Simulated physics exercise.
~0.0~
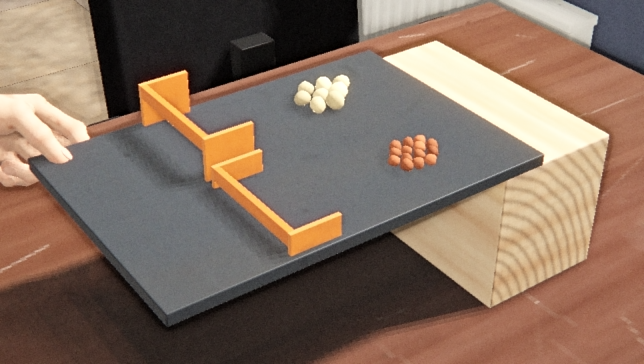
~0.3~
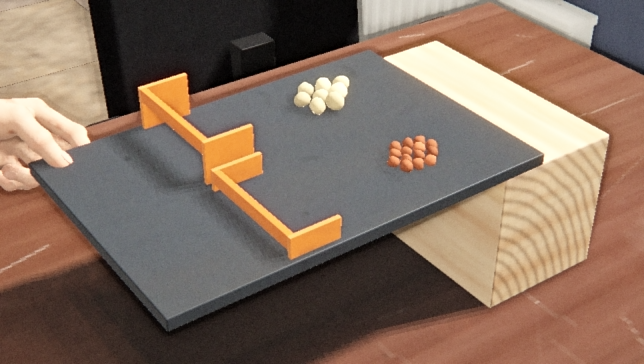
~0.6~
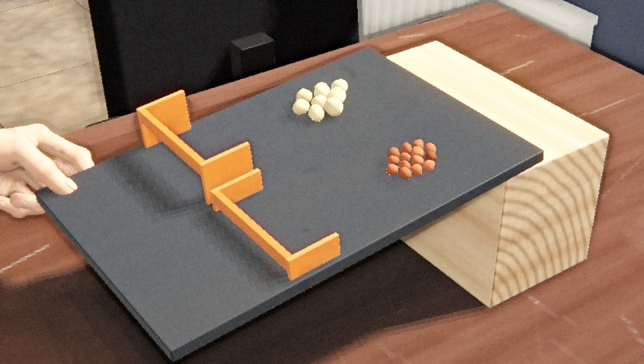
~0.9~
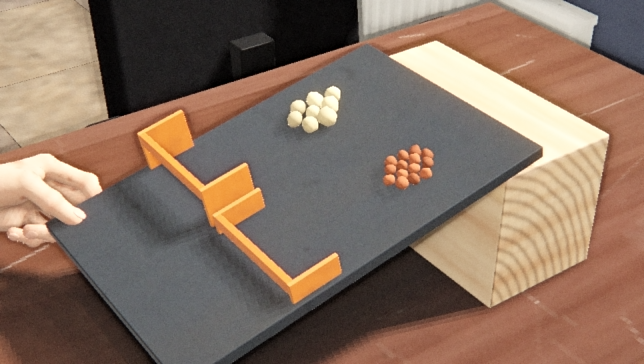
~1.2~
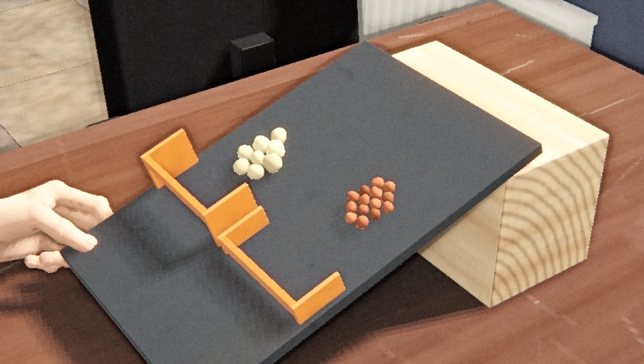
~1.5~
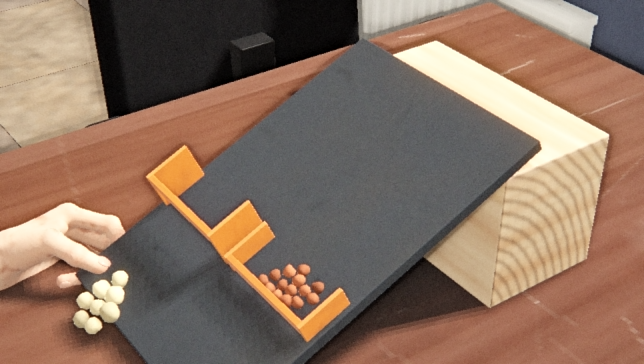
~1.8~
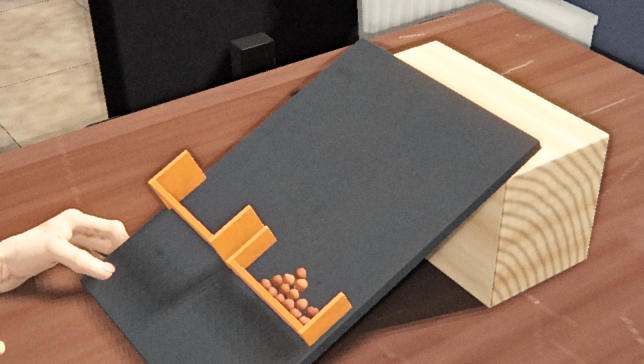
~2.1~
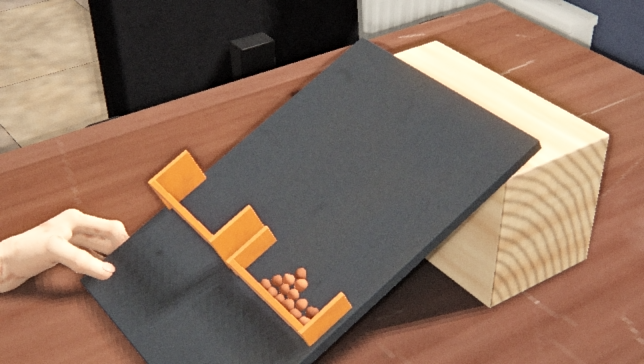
The clip opens with a hand at left holding a dark board level, its other end on a pale wooden block, with a cluster of cream balls and a nearer cluster of reddish-brown ones lying beyond two orange barriers. The hand lowers its end, and the board tilts down to the left. At first the clusters barely shift, then both slide down the slope. The cream balls slip under the farther barrier and run off past the hand, while the reddish-brown ones are stopped by the nearer barrier. Finally, the board rests sloping, the cream balls are out of view, and the reddish-brown ones sit bunched behind their barrier.
